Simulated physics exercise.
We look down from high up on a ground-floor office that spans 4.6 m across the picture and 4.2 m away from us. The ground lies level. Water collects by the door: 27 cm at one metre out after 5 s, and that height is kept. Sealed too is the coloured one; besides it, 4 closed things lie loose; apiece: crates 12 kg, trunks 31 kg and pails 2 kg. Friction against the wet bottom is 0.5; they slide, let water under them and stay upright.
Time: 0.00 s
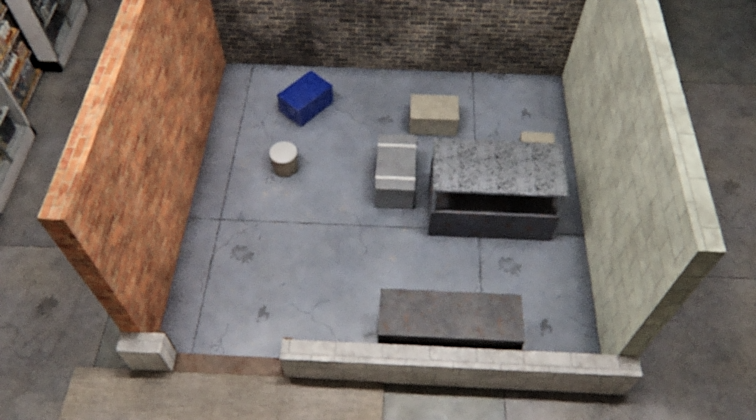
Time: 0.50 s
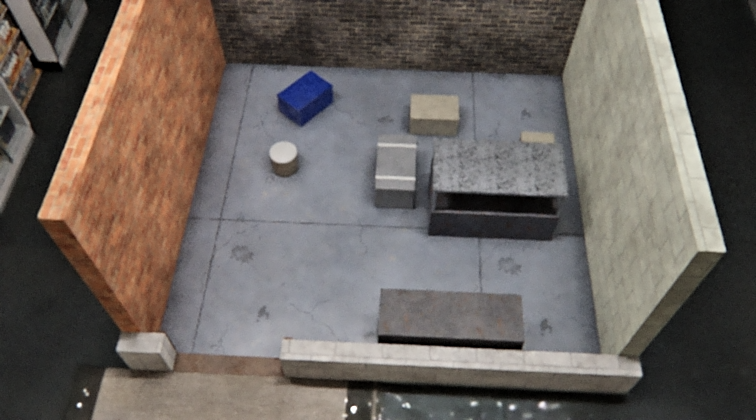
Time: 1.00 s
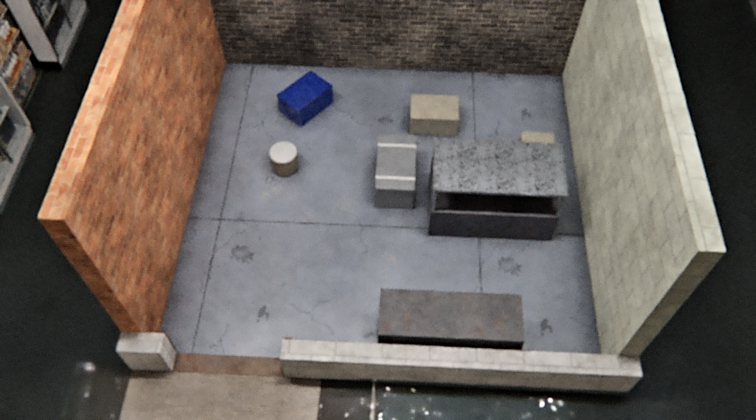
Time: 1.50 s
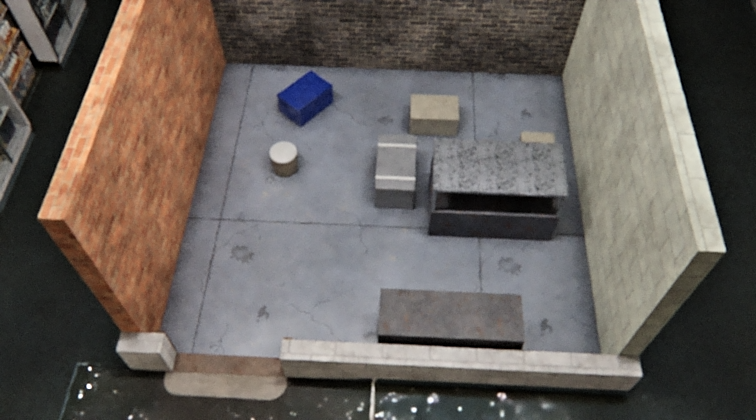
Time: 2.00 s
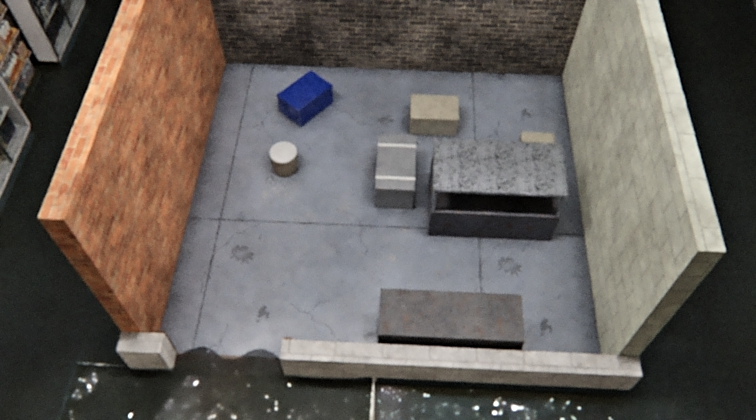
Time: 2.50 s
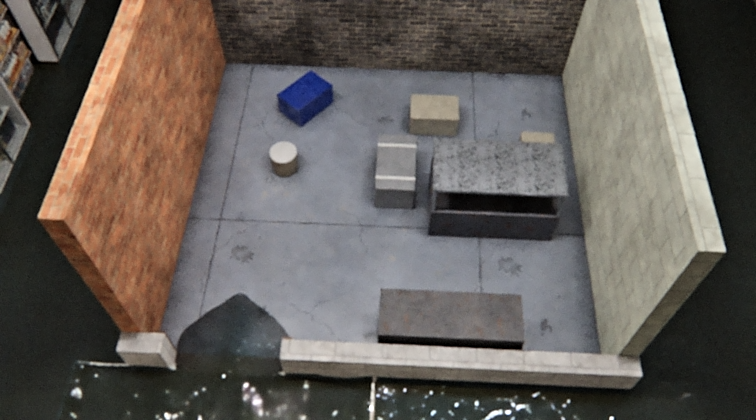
Dark water spreads across the ground outside a walled room seen from above, then creeps over the pale slab at the front doorway. It covers the threshold and pushes a dark patch inside at the lower left, while the blue crate, pale boxes and round container stay still.
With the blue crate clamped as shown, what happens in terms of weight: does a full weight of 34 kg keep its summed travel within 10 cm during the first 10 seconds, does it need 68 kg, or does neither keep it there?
It needs 68 kg.
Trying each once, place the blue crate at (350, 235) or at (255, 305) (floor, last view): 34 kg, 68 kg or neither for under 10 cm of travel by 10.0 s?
In order: Even the lighter mass works; only the heavier one succeeds.
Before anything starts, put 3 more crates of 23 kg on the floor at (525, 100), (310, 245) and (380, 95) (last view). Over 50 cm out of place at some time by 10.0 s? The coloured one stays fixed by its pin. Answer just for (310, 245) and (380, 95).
Taking them in order, the first is beyond the line and the second is beyond the line.
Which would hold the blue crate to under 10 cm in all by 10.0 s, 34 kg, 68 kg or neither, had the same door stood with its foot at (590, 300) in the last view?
The light one suffices.
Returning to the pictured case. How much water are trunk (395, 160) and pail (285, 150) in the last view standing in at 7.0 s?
About 6 and 11 cm.
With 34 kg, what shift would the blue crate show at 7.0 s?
I'd put it at about 0 cm.
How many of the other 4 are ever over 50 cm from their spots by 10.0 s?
The total is 2.
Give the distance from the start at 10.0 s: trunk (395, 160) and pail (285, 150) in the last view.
Shifts: 5 cm / 350 cm.
After 3.5 s the blue crate would be 0 cm from its start with 34 kg and 0 cm from its start with 68 kg; 0 cm of water round it then.
After 4.5 s the blue crate would be 0 cm from its start with 34 kg and 0 cm from its start with 68 kg; 0 cm of water round it then.
After 7.0 s the blue crate would be 0 cm from its start with 34 kg and 0 cm from its start with 68 kg; 9 cm of water round it then.
After 10.0 s the blue crate would be 49 cm from its start with 34 kg and 0 cm from its start with 68 kg; 15 cm of water round it then.
